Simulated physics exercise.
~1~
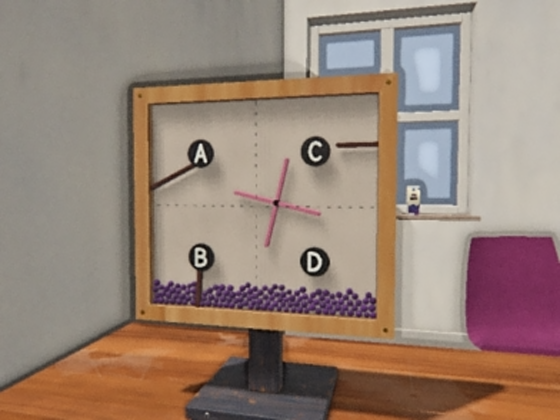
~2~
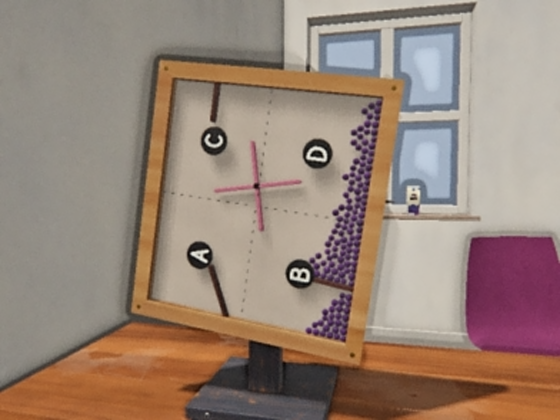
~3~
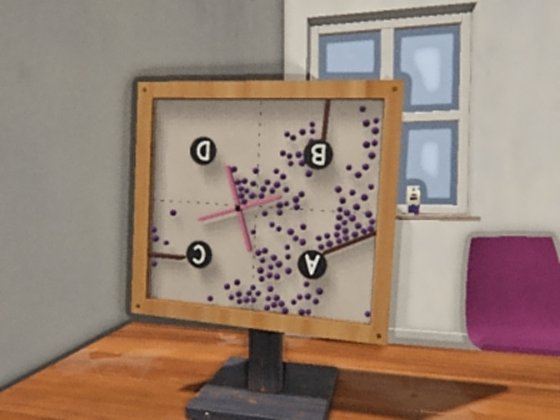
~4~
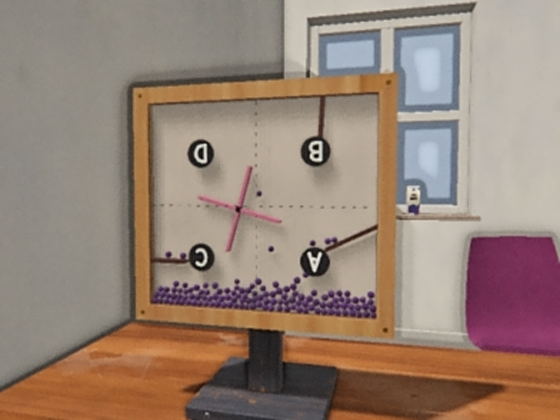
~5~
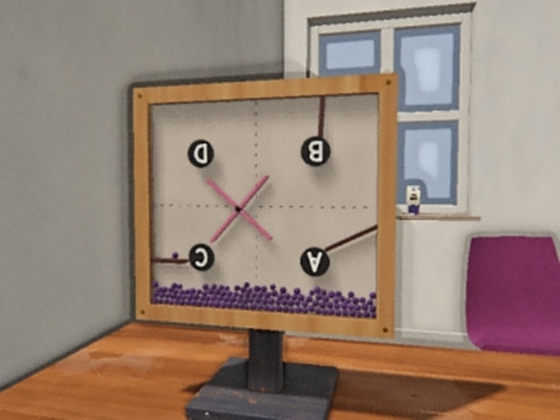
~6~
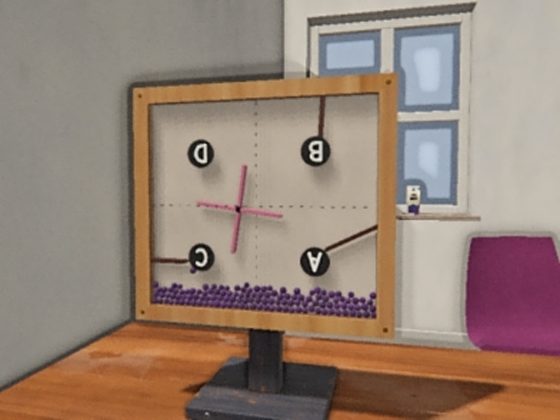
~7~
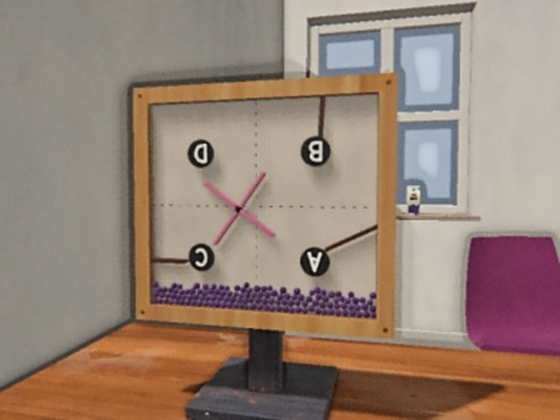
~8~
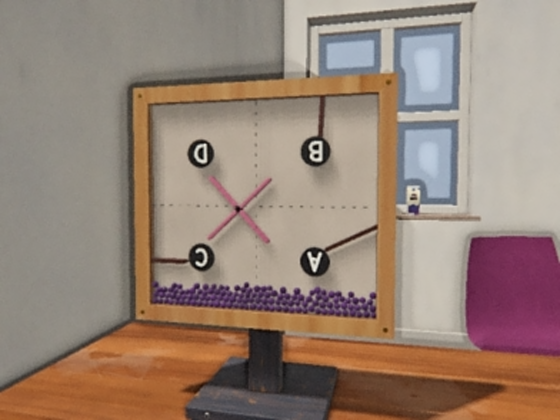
The clip shows a framed upright case of purple beads turning anticlockwise until it is upside down, the beads spilling across and raining down past a spinning pink cross, then settling in an even layer along the bottom beneath the inverted letters C and A.
